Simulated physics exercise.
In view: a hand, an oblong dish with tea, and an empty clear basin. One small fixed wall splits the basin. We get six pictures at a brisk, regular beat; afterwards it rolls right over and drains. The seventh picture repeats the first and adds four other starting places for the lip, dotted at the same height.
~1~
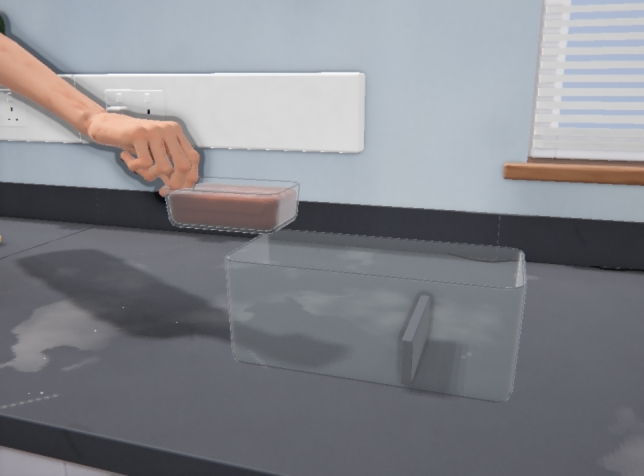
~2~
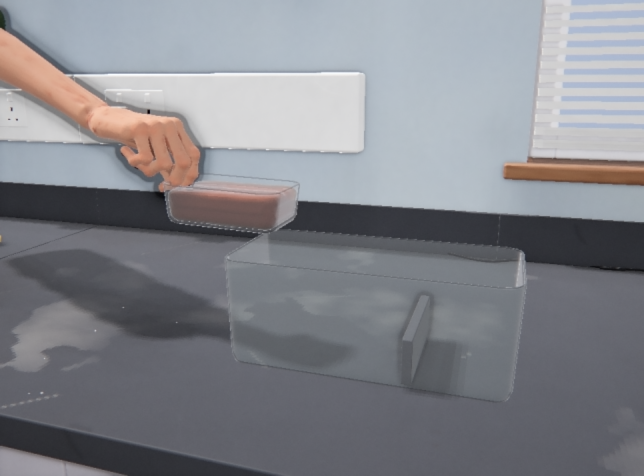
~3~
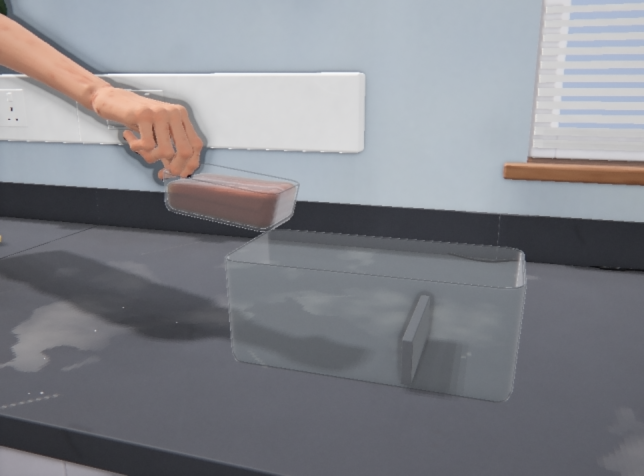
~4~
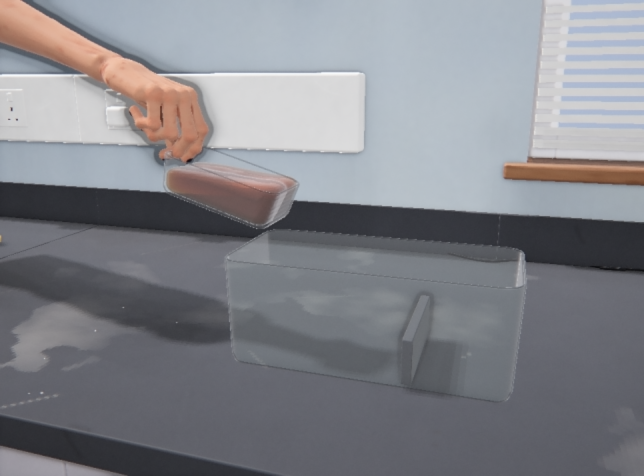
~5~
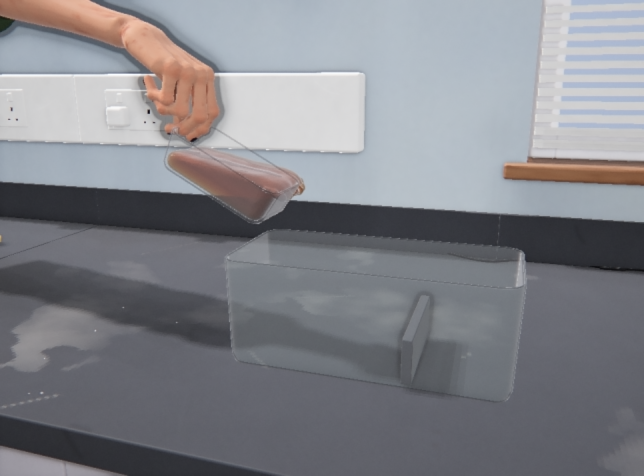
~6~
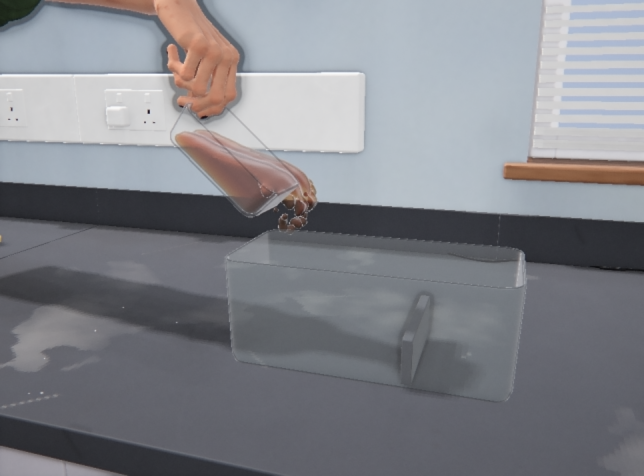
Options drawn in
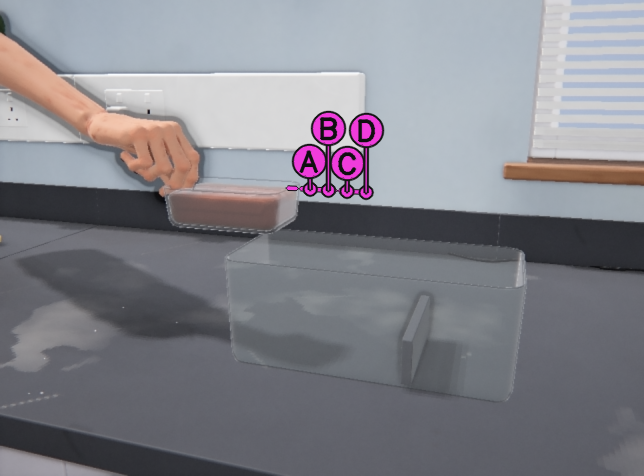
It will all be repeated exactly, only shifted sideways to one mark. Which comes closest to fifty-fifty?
It is B.
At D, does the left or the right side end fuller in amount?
The right one.
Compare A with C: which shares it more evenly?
Dot C.
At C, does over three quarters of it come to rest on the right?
No, it does not.
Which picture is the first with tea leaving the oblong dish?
Picture 4.
In magenta, A at (310, 189); B at (328, 190); C at (347, 191); D at (366, 192).
If A is chosen, about 85 % ends left of the wall and 13 % right of it.
If B is chosen, about 49 % ends left of the wall and 49 % right of it.
If C is chosen, about 32 % ends left of the wall and 66 % right of it; 3 % is lost outside.
If D is chosen, about 17 % ends left of the wall and 80 % right of it; 3 % is lost outside.
